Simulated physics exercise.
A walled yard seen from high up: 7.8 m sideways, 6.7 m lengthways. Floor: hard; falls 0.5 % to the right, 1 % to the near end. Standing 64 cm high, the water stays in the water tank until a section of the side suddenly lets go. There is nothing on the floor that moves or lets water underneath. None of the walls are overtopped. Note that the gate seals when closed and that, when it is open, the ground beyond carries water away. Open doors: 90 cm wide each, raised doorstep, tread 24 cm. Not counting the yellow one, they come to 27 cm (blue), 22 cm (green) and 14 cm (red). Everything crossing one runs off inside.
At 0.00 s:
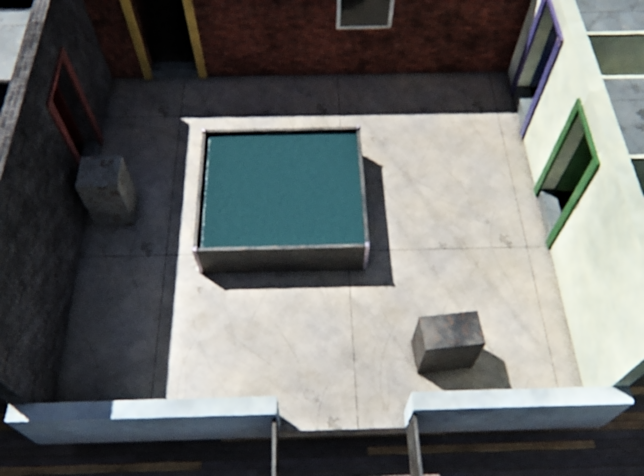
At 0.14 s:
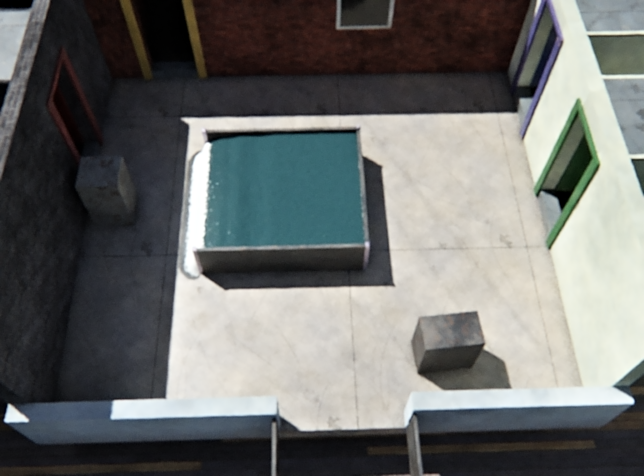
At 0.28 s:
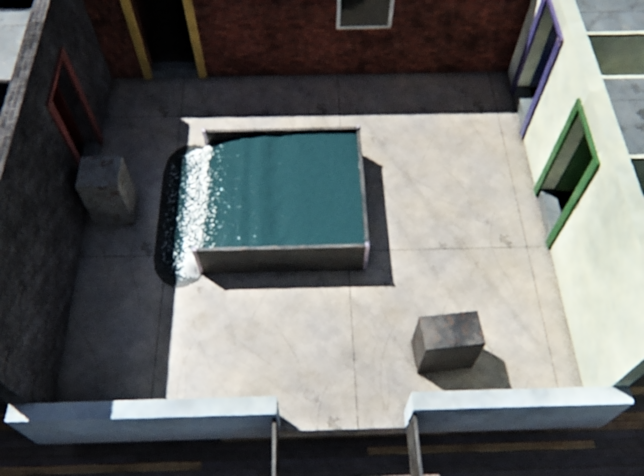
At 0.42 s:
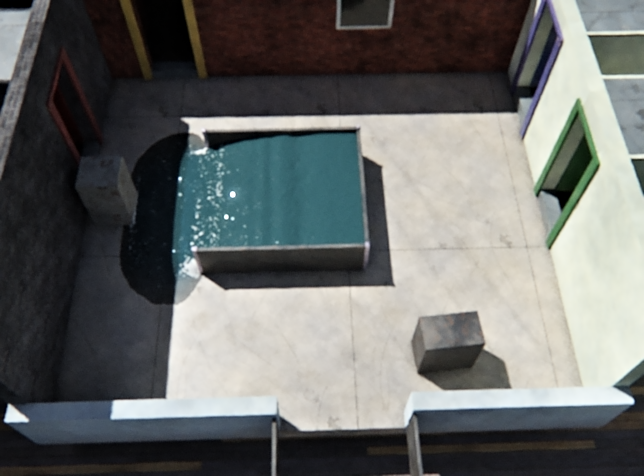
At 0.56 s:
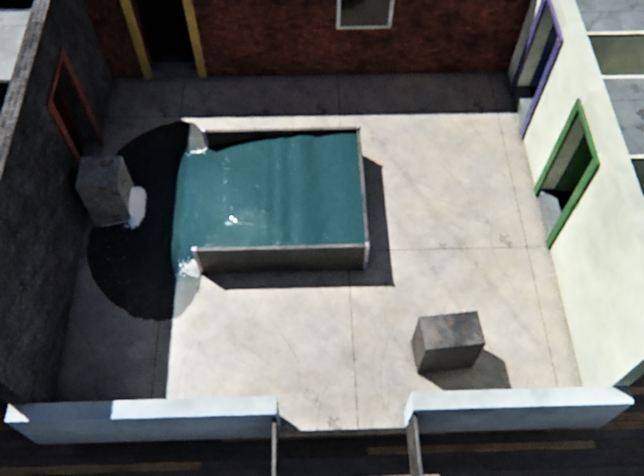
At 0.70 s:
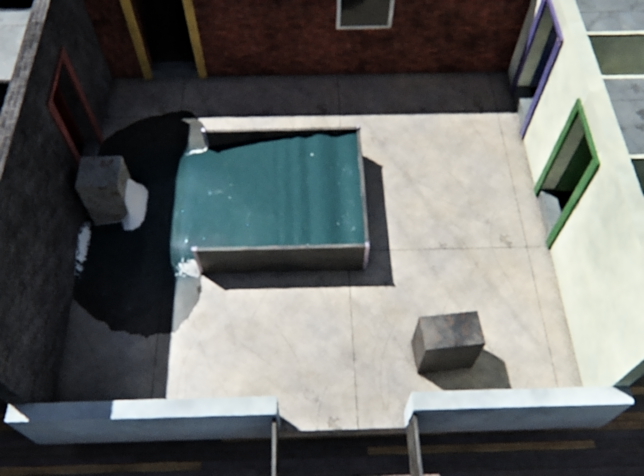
At the start, a tank of still, green water stands in a walled yard with two grey blocks. Water then bursts from its left side in a white, sparkling band and spreads in a widening dark sheet, foaming around the left block and then along the left wall.
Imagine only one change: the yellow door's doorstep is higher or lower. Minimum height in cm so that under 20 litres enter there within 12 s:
19 cm.
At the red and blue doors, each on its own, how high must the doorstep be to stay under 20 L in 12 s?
You'd want about 32 centimetres at red and about 11.0 centimetres at blue.
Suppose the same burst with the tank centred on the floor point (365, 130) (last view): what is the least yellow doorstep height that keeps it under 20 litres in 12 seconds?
In this case, 22 cm or so.
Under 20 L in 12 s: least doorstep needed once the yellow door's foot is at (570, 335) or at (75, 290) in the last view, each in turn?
In turn: Roughly 9.5 cm, roughly 31 cm.
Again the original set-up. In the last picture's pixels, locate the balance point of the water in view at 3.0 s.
The balance point sits at roughly (182, 222).
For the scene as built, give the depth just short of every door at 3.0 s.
Depths in cm: Blue 0, yellow 21, green 0, red 26.
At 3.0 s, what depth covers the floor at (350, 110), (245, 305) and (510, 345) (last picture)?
0, 0 and 0 cm, respectively.
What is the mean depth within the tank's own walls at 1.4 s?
About 40 centimetres.
After 1.4 s water covers 20 % of the floor, deepest (44 cm) near (142, 209); it has not reached the yellow door.
After 3.0 s water covers 35 % of the floor, deepest (44 cm) near (51, 420); 21 cm at the yellow door, 0 litres in over its 18 cm doorstep.
After 12.0 s water covers 100 % of the floor, deepest (14 cm) near (536, 407); 2 cm at the yellow door, 24 litres in over its 18 cm doorstep.
At the yellow door as built, the water arrived by 2.0 s and peaked near 24 cm at 3.6 s.
With a doorstep of 17.5 cm, 27 litres would have come in within the 12 s; with 20.5 cm, 13 litres. So under 20 litres takes about 19 cm.
